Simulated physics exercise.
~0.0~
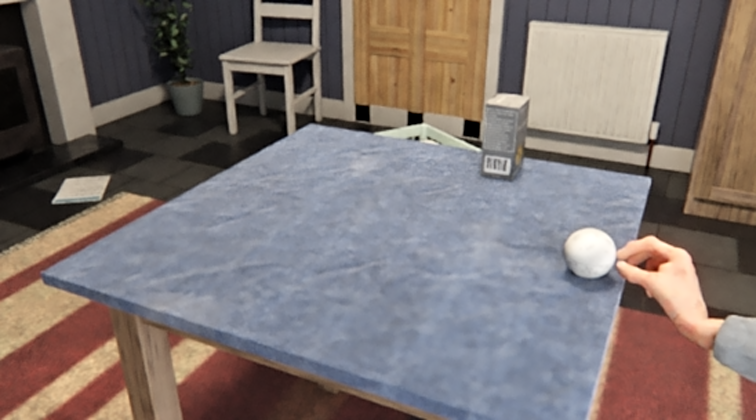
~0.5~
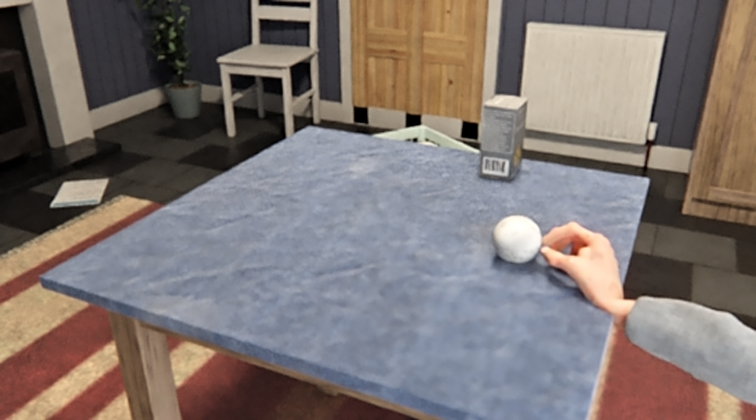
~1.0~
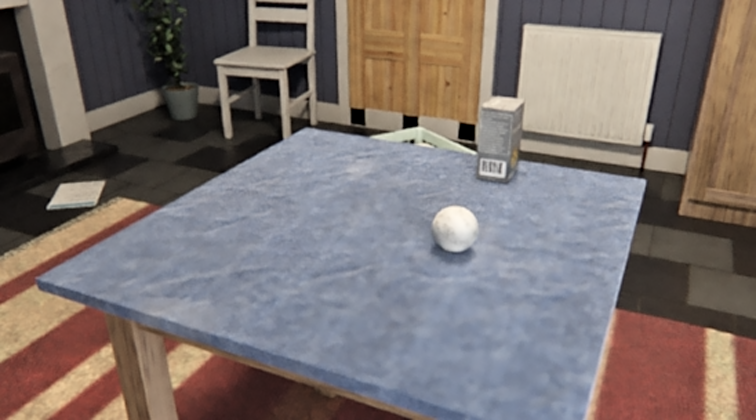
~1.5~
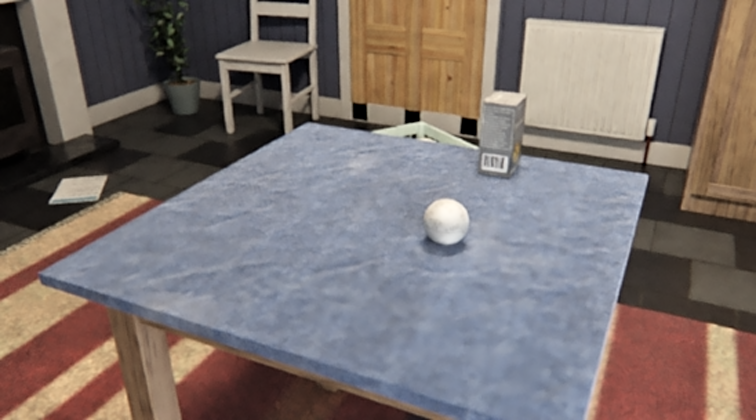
A hand pushes a white ball left across the blue table, where it stays.
